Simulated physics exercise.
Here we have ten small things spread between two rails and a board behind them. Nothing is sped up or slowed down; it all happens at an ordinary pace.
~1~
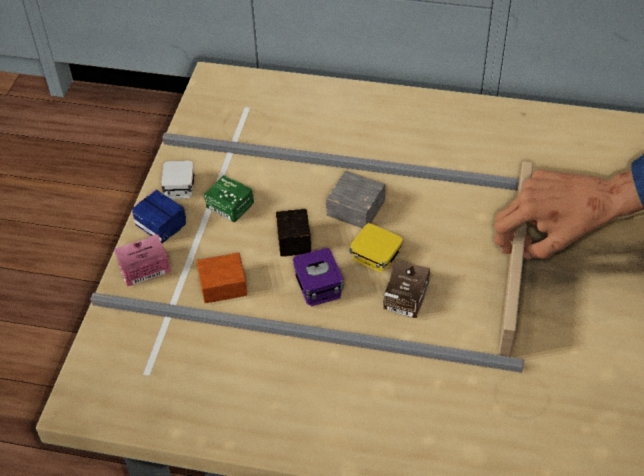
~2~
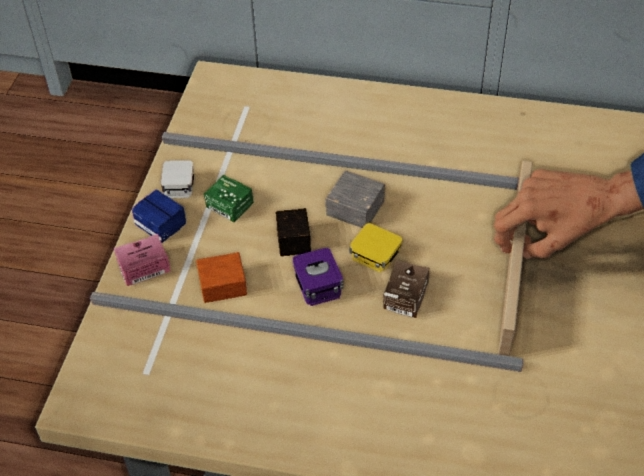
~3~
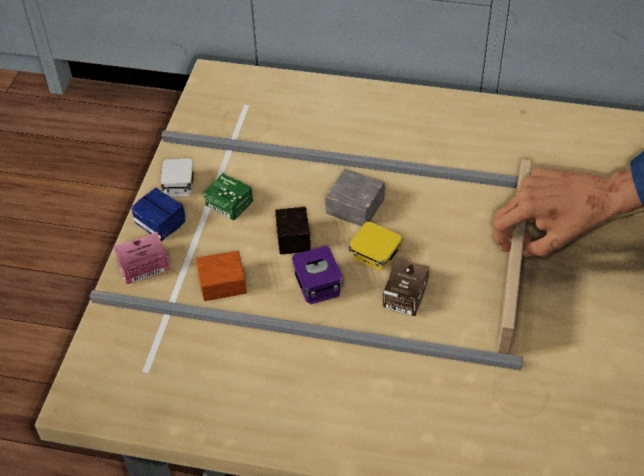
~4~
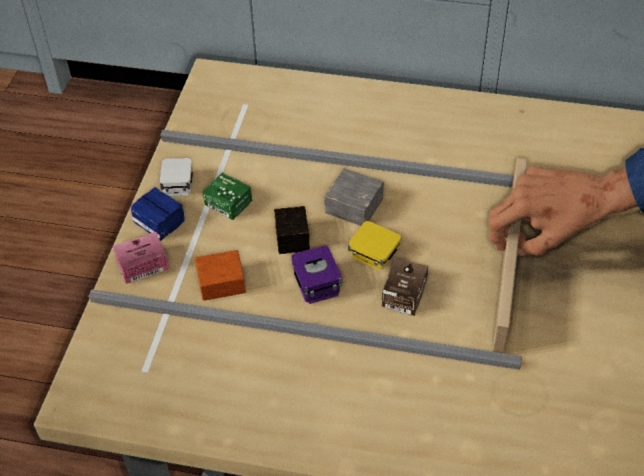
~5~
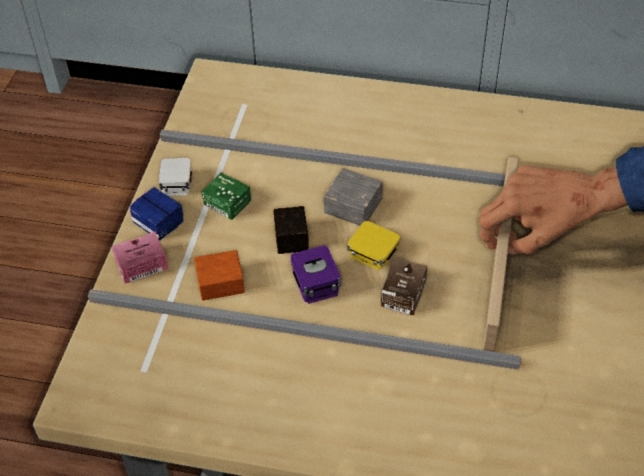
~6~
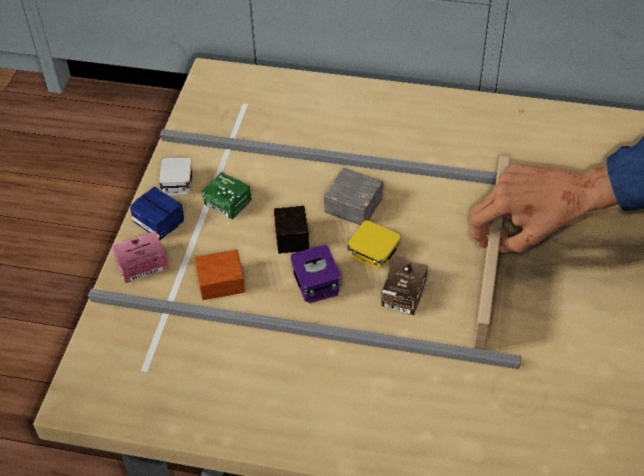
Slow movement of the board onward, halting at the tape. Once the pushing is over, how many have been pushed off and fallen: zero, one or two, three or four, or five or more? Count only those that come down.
Lost three or four.
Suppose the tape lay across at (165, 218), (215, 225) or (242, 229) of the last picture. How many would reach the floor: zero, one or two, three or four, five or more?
First more than four, then just one or two, and lastly one to two.
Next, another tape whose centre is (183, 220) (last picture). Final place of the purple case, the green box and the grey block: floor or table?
Purple case stays put, green box goes off, grey block stays put.
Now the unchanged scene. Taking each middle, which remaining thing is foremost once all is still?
Foremost one: Green box.
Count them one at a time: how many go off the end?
Taken together, the number is 4.
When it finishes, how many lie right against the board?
3 end up touching it.
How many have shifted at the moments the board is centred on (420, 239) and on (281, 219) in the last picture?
The counts are 1 and 8.
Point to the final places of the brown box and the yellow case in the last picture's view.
In the last picture, roughly (168, 252) and (178, 223).
Soon after, none off yet; blue box at rest near (157, 213); pink box at rest near (141, 257); white case at rest near (177, 177).
Then, none off yet; blue box at rest near (154, 213); pink box moved about its own width near (96, 251); white case moving near (172, 177).
By the end, the number that fall off is three or four; fallen, orange block, white case, pink box and blue box.
